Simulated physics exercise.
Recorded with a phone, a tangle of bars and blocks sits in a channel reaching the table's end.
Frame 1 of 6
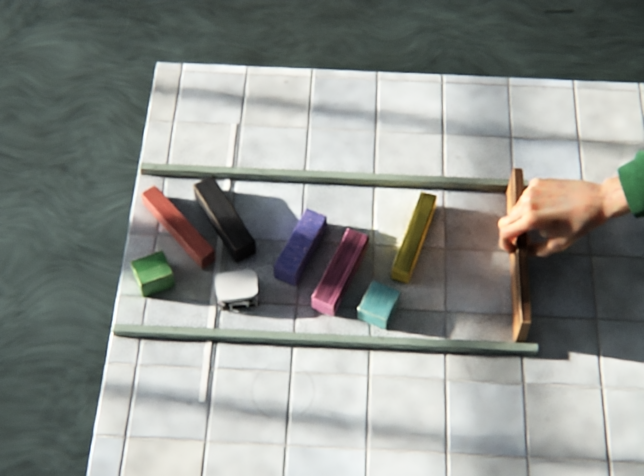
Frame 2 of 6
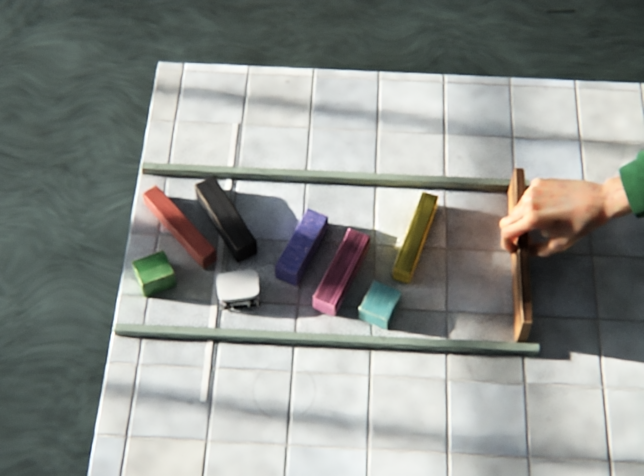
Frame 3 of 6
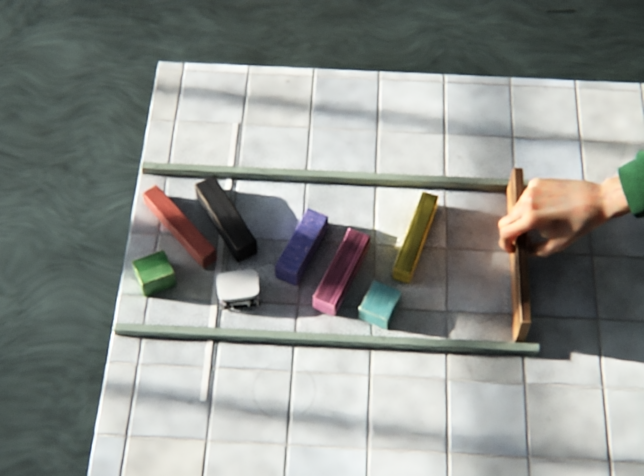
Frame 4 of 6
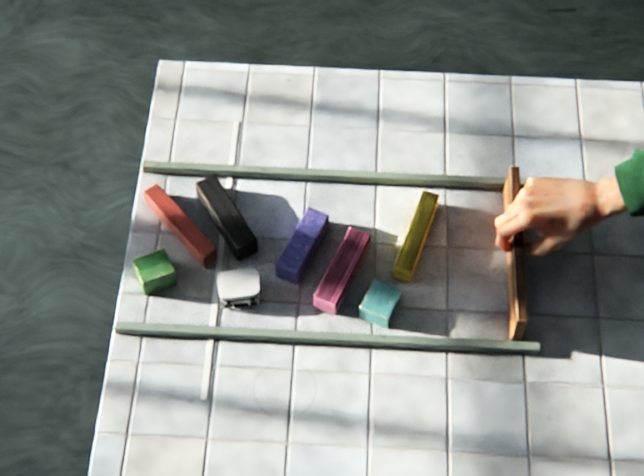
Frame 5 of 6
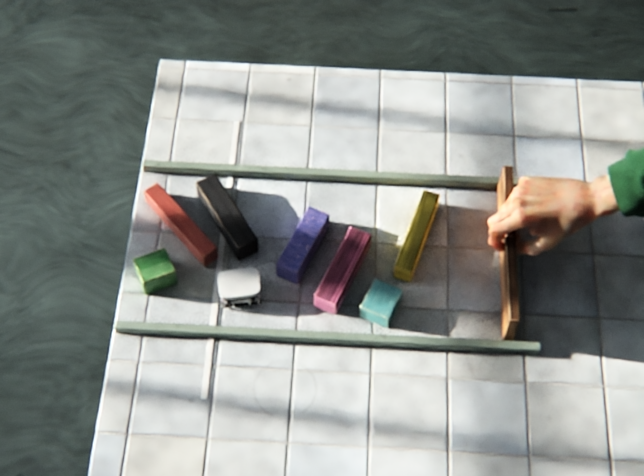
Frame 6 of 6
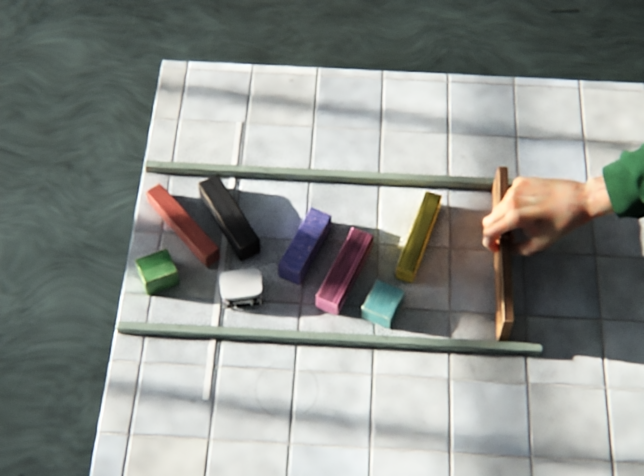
Hand in a green sleeve sliding a wooden board slightly left between two rails, the coloured bars and blocks lying still.
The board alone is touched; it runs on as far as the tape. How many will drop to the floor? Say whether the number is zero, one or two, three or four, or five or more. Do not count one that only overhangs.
The number is one or two.
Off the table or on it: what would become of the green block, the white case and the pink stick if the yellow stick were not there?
Result - green block: Gone; white case: Up; pink stick: Up.
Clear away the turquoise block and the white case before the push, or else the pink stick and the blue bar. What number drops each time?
The first removal gives 2, the second gives 0.
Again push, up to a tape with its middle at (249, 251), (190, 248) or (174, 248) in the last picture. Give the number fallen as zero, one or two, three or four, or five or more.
In turn: Not one; three to four; five or more.
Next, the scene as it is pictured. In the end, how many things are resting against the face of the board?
It is in contact with 2.
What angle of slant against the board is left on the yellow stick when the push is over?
I'd say it's about 0° out of line.
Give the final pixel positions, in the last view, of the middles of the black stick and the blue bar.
Looks like one lands around (157, 205), and the other around (168, 238).
Early on, none off yet; green block at rest near (157, 272); red bar at rest near (183, 224); black stick at rest near (229, 217).
A while later, none off yet; green block at rest near (157, 272); red bar at rest near (180, 225); black stick travelled a little near (214, 211).
Finally, the number that fall off is one or two; lost, red bar and green block.
